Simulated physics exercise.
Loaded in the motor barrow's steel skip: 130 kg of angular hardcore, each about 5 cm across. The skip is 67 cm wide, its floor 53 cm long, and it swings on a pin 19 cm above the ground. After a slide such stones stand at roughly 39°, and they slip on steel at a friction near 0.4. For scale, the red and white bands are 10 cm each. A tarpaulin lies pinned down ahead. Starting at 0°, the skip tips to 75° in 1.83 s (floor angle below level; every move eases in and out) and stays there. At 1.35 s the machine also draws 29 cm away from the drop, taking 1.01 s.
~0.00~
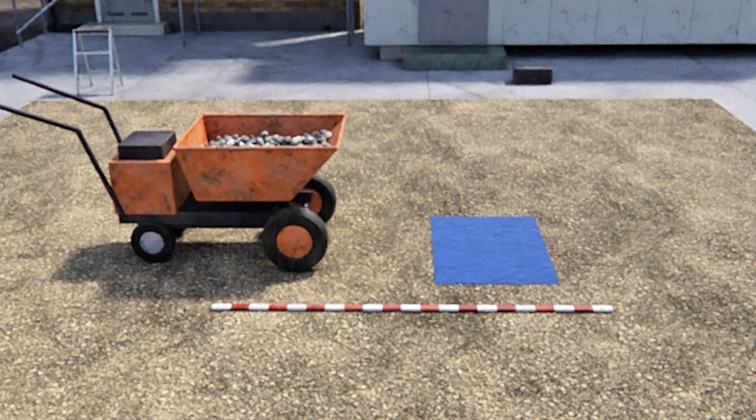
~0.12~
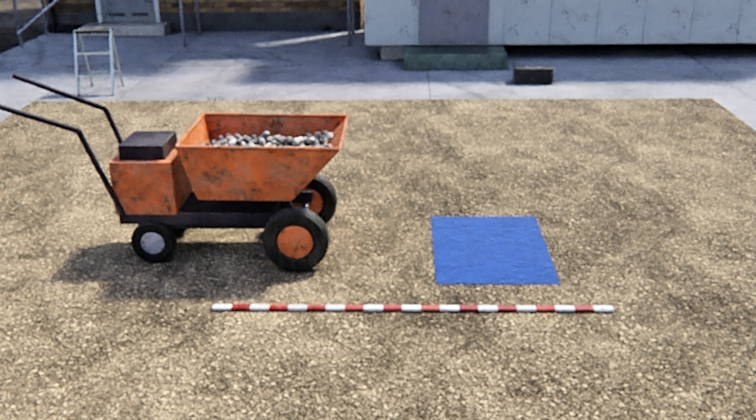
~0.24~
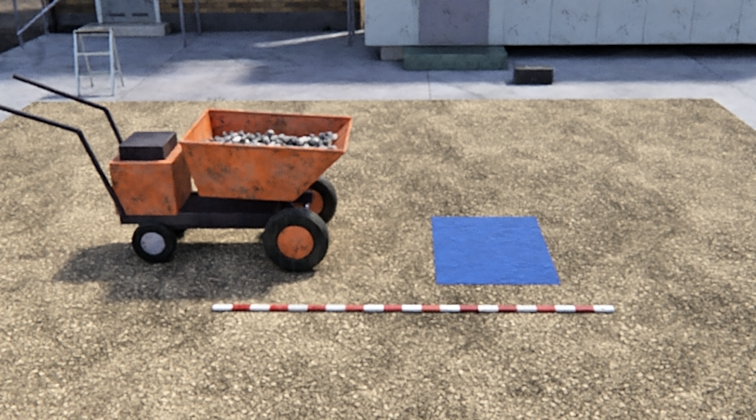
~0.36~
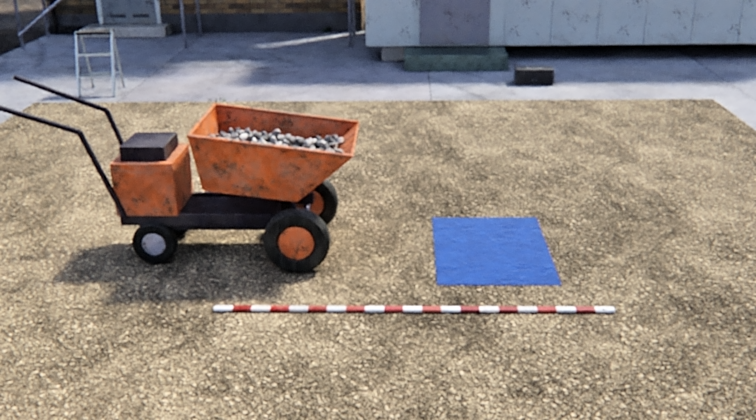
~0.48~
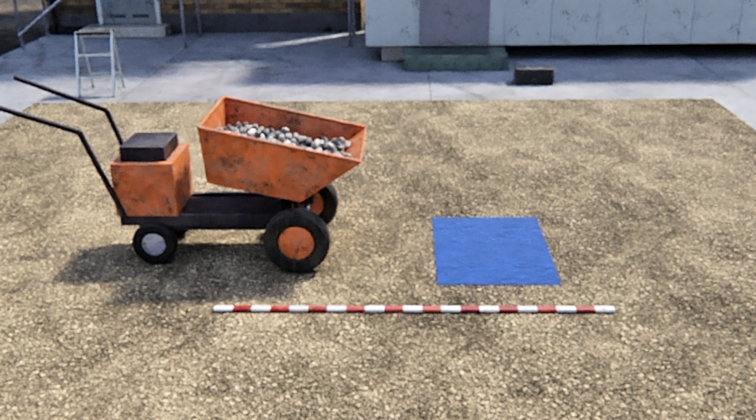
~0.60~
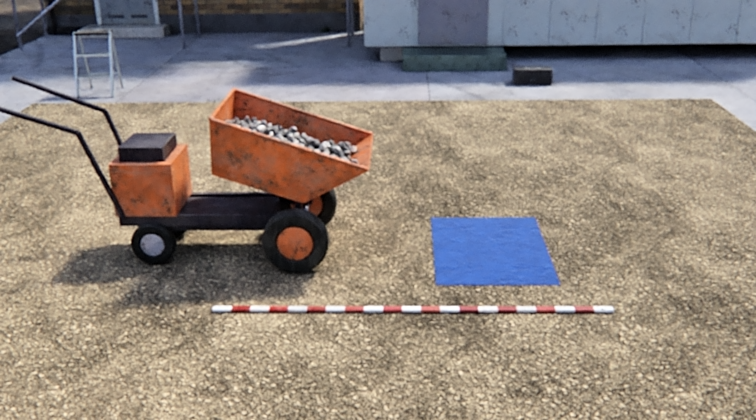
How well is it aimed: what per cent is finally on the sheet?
About 15 per cent.
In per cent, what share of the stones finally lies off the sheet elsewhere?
About 0 per cent.
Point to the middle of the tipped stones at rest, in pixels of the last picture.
Around (405, 243).
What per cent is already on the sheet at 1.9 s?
Some 10 per cent.
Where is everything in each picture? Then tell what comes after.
In the first picture, the skip is at 0°, its lip at (337, 148); the top of the load is at (285, 139).
The second picture shows lip at (340, 149), floor tilted 1°, highest stones at (279, 139); the stones move at 0.1 m/s on average.
In the third picture, the skip is at 4°, its lip at (344, 152); the top of the load is at (255, 137); the stones move at 0.2 m/s on average.
In the fourth picture, the skip is at 8°, its lip at (352, 157); the top of the load is at (245, 134); the stones move at 0.3 m/s on average.
In the fifth picture, the skip is at 13°, its lip at (360, 162); the top of the load is at (245, 129); the stones move at 0.4 m/s on average.
The sixth picture shows lip at (368, 170), floor tilted 19°, highest stones at (242, 124); the stones move at 0.5 m/s on average.
After 1.4 s the floor is at 63°; 100 % in the skip; the foremost stones are at (398, 217).
After 1.9 s the floor is at 75°; 56 % in the skip, 35 % short of the sheet, 9 % on the sheet; the foremost stones are at (469, 244).
After 2.8 s the floor is at 75°; 33 % in the skip, 53 % short of the sheet, 13 % on the sheet, 1 % off the sheet elsewhere; the foremost stones are at (496, 250).
After 4.8 s the floor is at 75°; 33 % in the skip, 53 % short of the sheet, 13 % on the sheet, 1 % off the sheet elsewhere; the foremost stones are at (496, 250).
